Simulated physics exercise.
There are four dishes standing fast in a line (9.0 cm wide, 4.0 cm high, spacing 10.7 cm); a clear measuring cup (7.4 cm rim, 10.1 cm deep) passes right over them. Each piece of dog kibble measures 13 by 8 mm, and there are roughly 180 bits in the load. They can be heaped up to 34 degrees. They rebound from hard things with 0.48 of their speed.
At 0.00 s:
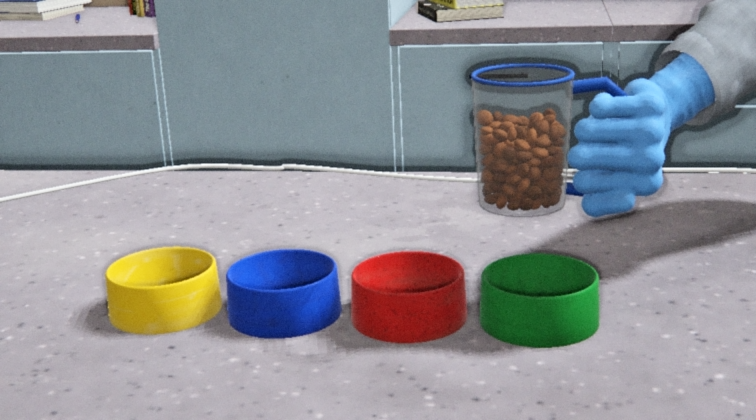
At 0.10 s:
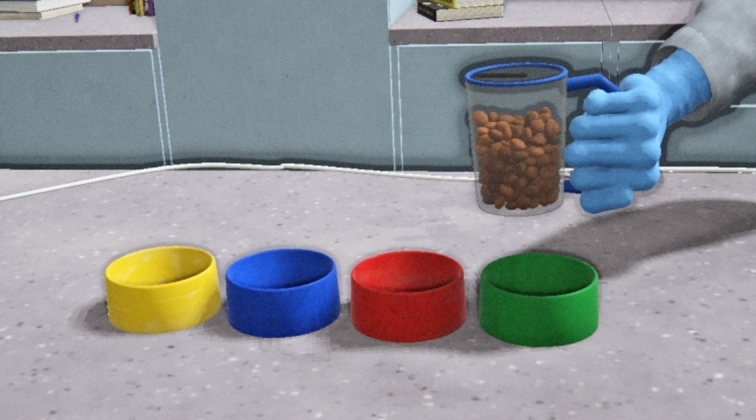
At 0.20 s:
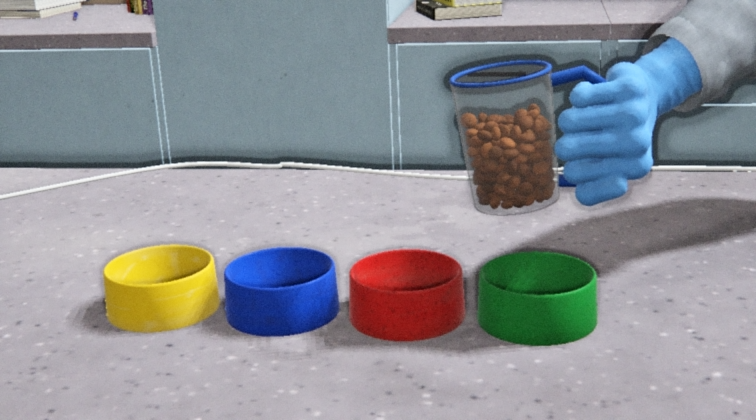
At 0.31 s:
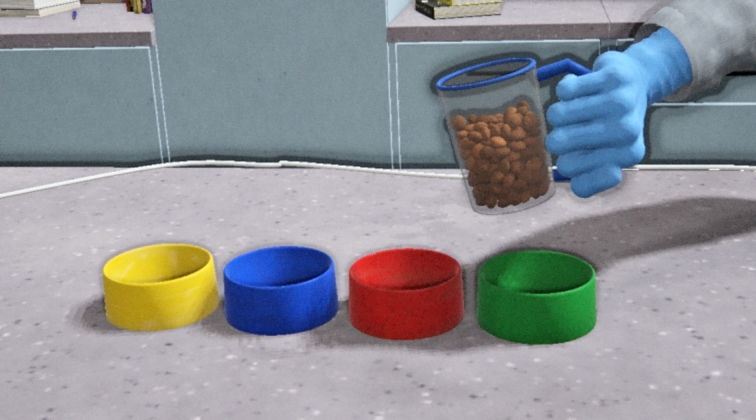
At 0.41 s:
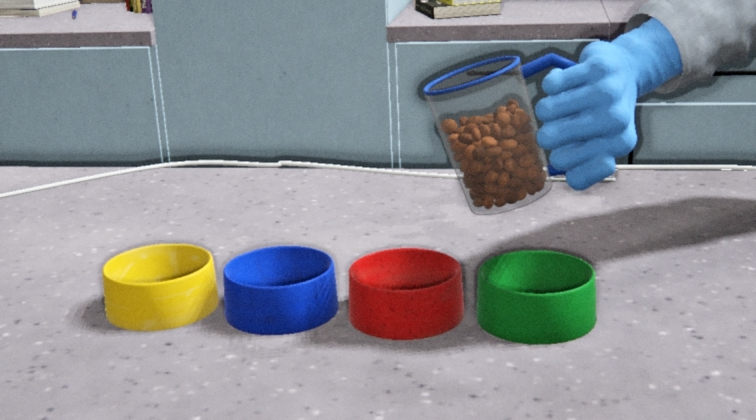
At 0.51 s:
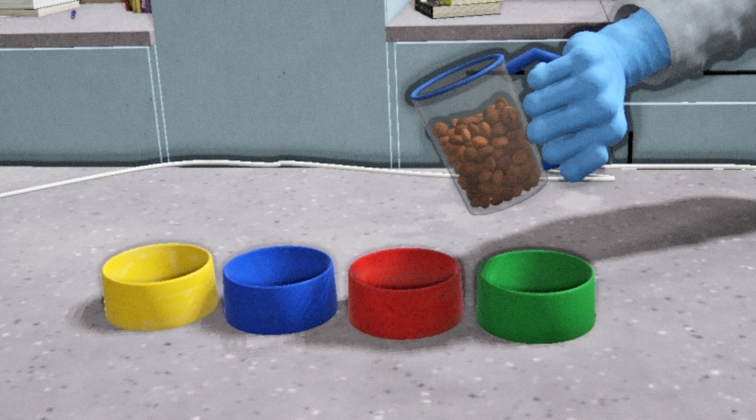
Blue-gloved hand tilting a clear cup of brown kibble leftward above a row of yellow, blue, red and green dishes.
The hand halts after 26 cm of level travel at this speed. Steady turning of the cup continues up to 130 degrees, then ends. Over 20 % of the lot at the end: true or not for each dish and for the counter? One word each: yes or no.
Red: No; blue: Yes; green: No; yellow: No; counter: No.
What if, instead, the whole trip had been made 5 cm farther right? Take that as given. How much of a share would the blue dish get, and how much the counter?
Result - blue 70 / counter 30.
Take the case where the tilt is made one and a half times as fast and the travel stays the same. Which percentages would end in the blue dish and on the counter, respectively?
Shares: Blue dish 80, counter 20.
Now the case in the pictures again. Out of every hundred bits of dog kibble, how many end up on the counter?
The answer is roughly 10 per cent.
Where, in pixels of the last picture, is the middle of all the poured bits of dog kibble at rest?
I'd say roughly (267, 287).
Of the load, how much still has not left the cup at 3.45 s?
Around 0 in a hundred.
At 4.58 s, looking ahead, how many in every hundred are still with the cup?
0 per cent.
After 2.28 s, tilt 110 degrees; cup holds 90 %, blue 10 %.
After 3.45 s, tilt 130 degrees; cup holds 0 %, blue 90 %.
After 4.58 s, tilt 130 degrees; cup holds 0 %, blue 90 %.
By 4.9 s all is still; red 0 %, blue 90 %, green 0 %, yellow 0 %, counter 10 %.
